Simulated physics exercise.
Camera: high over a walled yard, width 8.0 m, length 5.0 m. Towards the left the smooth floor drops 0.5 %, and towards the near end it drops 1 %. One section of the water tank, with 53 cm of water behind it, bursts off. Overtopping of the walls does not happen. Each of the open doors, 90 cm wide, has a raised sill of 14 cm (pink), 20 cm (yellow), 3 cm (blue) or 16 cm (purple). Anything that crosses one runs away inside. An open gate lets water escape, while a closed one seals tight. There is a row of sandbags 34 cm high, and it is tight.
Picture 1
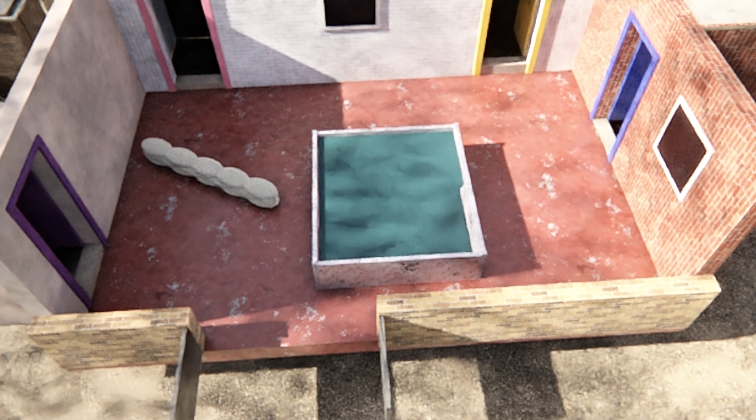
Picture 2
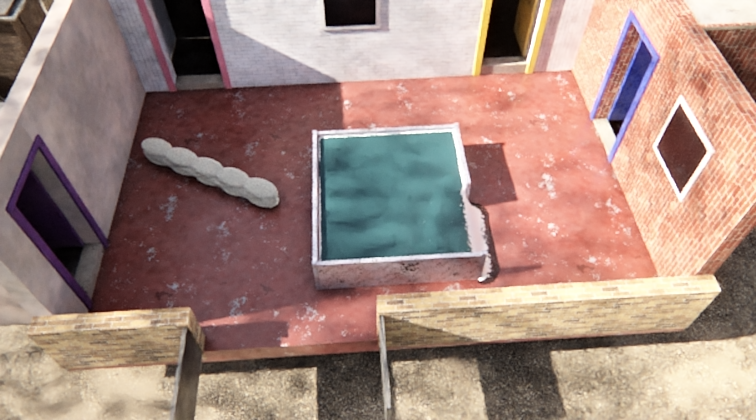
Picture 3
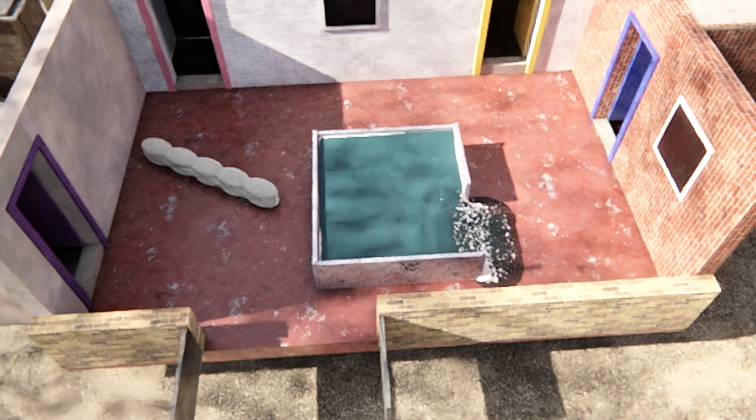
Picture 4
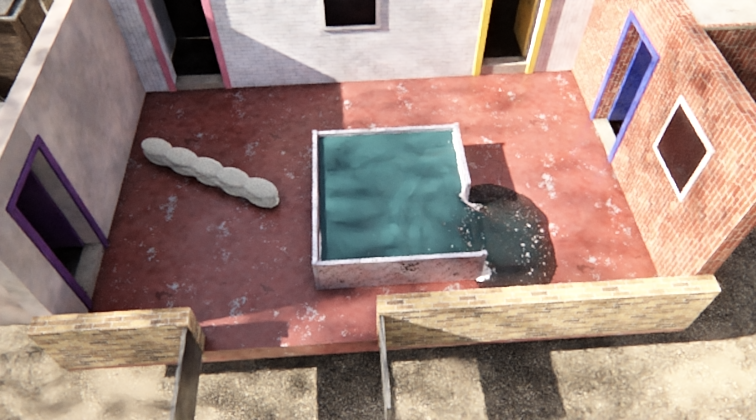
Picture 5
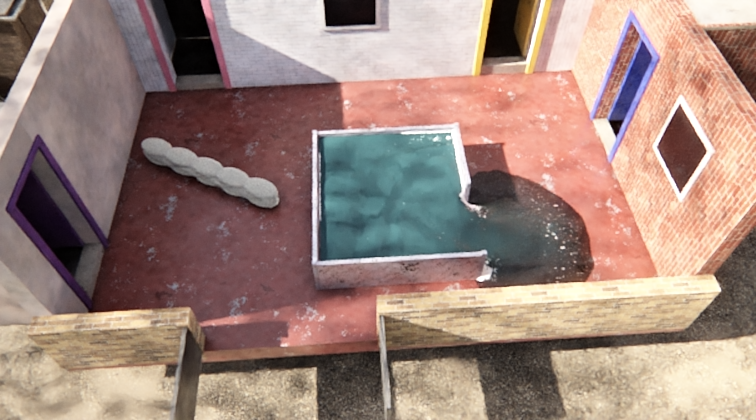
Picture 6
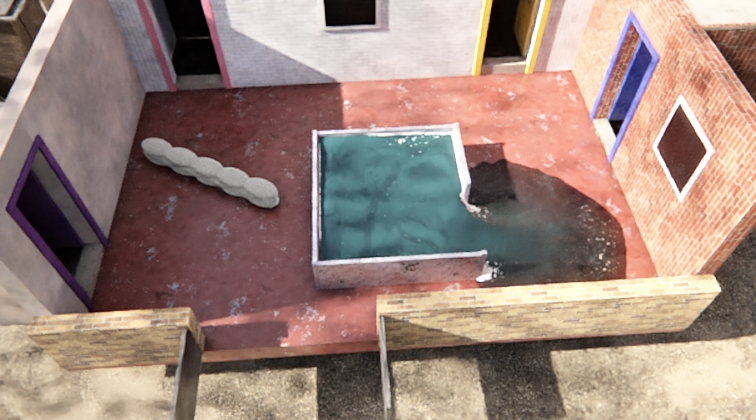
A square, pale-walled tank of teal water stands on the reddish floor of a walled yard, seen from high above by a camera that stays still. A lumpy pale row of sandbags lies to the left, with purple, pink, yellow and blue doorways around and a brick wall on the right. The tank's right side breaks open near its front corner, and water pours out, flecked with white, spreading rightward in a widening dark sheet.
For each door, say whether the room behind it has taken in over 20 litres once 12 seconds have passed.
The pink door: Not over, the yellow door: Not over, the blue door: Over, the purple door: Not over.
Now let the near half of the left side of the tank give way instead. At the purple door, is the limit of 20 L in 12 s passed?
So for purple: Yes.
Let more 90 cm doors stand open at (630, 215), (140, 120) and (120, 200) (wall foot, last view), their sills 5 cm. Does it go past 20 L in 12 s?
Well, the first is on the high side, the second is on the high side, and the third is on the low side.
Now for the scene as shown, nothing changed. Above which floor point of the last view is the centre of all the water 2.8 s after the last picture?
The water is centred near (482, 215).
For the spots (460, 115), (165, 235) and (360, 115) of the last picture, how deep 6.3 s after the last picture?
9, 0 and 5 cm.
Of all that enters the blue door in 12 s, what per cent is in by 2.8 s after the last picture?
That works out near 20%.
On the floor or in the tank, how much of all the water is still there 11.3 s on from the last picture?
90 %.
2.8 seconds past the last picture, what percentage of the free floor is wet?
I'd say around 30 %.
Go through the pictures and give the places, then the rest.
The water tank at (392, 192) is whole and still, 53 cm deep, in the first frame.
Water pours out at (470, 235) and has run 0.7 m, to (490, 277); typically 6 cm deep outside, 53 cm at the water tank's back, in the second frame.
Water pours out at (470, 235) and has run 0.9 m, to (511, 279); typically 9 cm deep outside, 53 cm at the water tank's back, in the third frame.
The front is at (539, 216), 1.2 m from the gap at (470, 236); 1.8 m2 of floor is under water; 53 cm left at the back of the water tank, in the fourth frame.
Water pours out at (470, 236) and has run 1.7 m, to (575, 217); typically 5 cm deep outside, 53 cm at the water tank's back, in the fifth frame.
The front is at (613, 224), 2.2 m from the gap at (470, 235); 4.3 m2 of floor is under water; 54 cm left at the back of the water tank, in the sixth frame.
Then, 0.7 s after the last picture water covers 20 % of the floor and is deepest (42 cm) near (666, 304); pink door not reached, yellow door not reached, blue door not reached, purple door not reached.
Then, 1.5 s after the last picture water covers 20 % of the floor and is deepest (42 cm) near (657, 281); pink door not reached, yellow door not reached, blue door 8 cm at the sill, 3 L in, purple door not reached.
Then, 2.8 s after the last picture water covers 30 % of the floor and is deepest (26 cm) near (657, 281); pink door not reached, yellow door 8 cm at the sill, 0 L in, blue door 10 cm at the sill, 26 L in, purple door not reached.
Then, 6.3 s after the last picture water covers 75 % of the floor and is deepest (16 cm) near (615, 307); pink door 2 cm at the sill, 0 L in, yellow door 12 cm at the sill, 0 L in, blue door 7 cm at the sill, 76 L in, purple door not reached.
Then, 11.3 s after the last picture water covers 90 % of the floor and is deepest (16 cm) near (183, 159); pink door 12 cm at the sill, 0 L in, yellow door 6 cm at the sill, 0 L in, blue door 7 cm at the sill, 132 L in, purple door 6 cm at the sill, 0 L in.
